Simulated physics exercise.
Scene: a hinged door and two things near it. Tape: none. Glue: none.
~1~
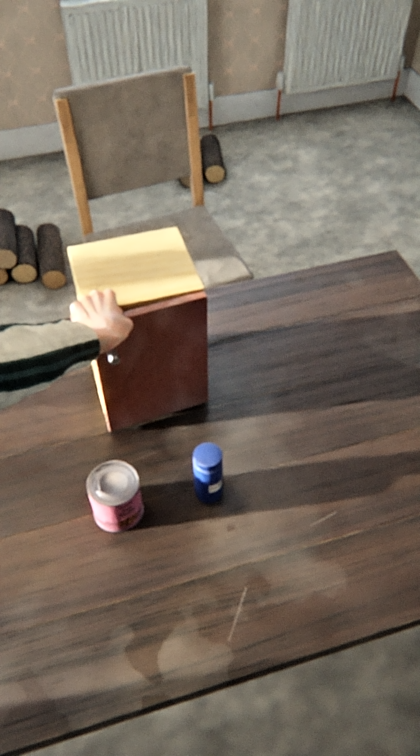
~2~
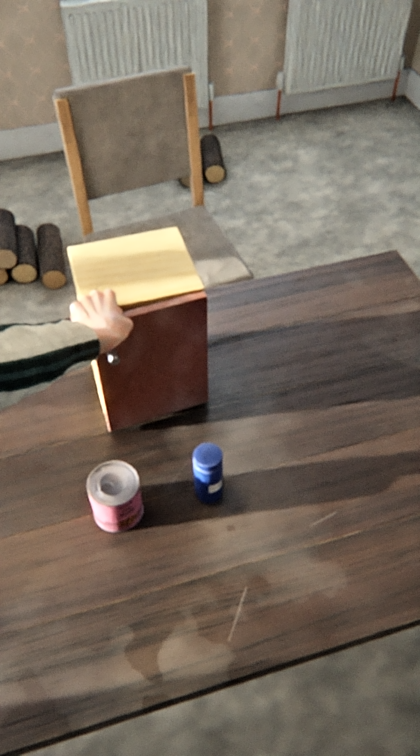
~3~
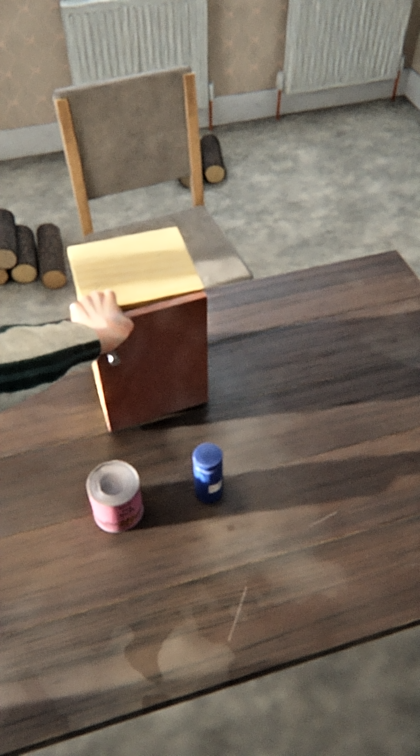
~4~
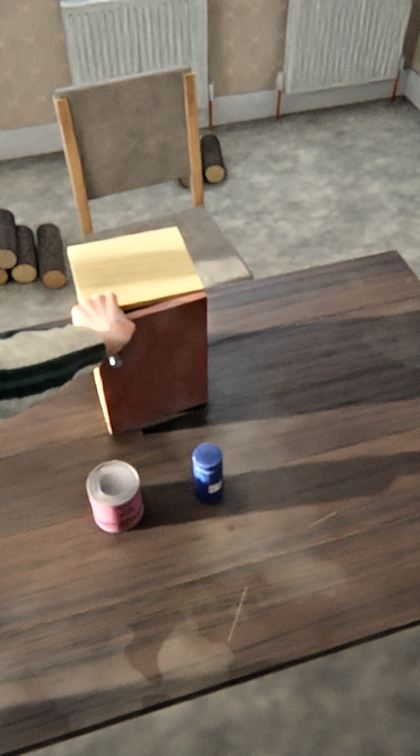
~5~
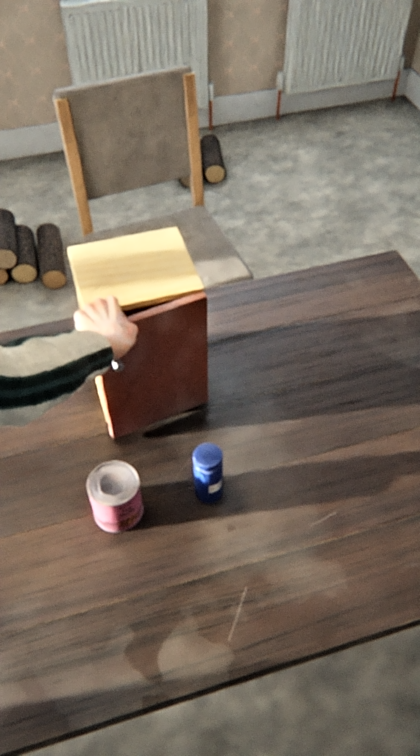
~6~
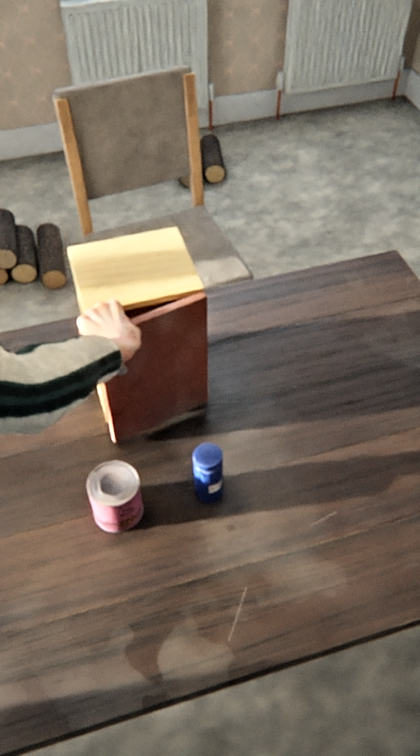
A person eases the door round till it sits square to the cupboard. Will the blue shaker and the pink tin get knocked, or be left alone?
My prediction: The blue shaker is disturbed; the pink tin goes undisturbed.
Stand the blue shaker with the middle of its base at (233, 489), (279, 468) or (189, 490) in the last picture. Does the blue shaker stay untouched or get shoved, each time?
One after another: It is moved; stays untouched; is pushed along.
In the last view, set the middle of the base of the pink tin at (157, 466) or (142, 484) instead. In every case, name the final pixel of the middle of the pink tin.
It comes to rest at (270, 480) and (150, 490).
Then, 1.50 s later than the last frame, door 72° open; blue shaker shifted a little near (221, 475); pink tin at rest near (116, 497).
When it is over, the blue shaker gets shoved, near (257, 472); the pink tin stays untouched, near (116, 497).
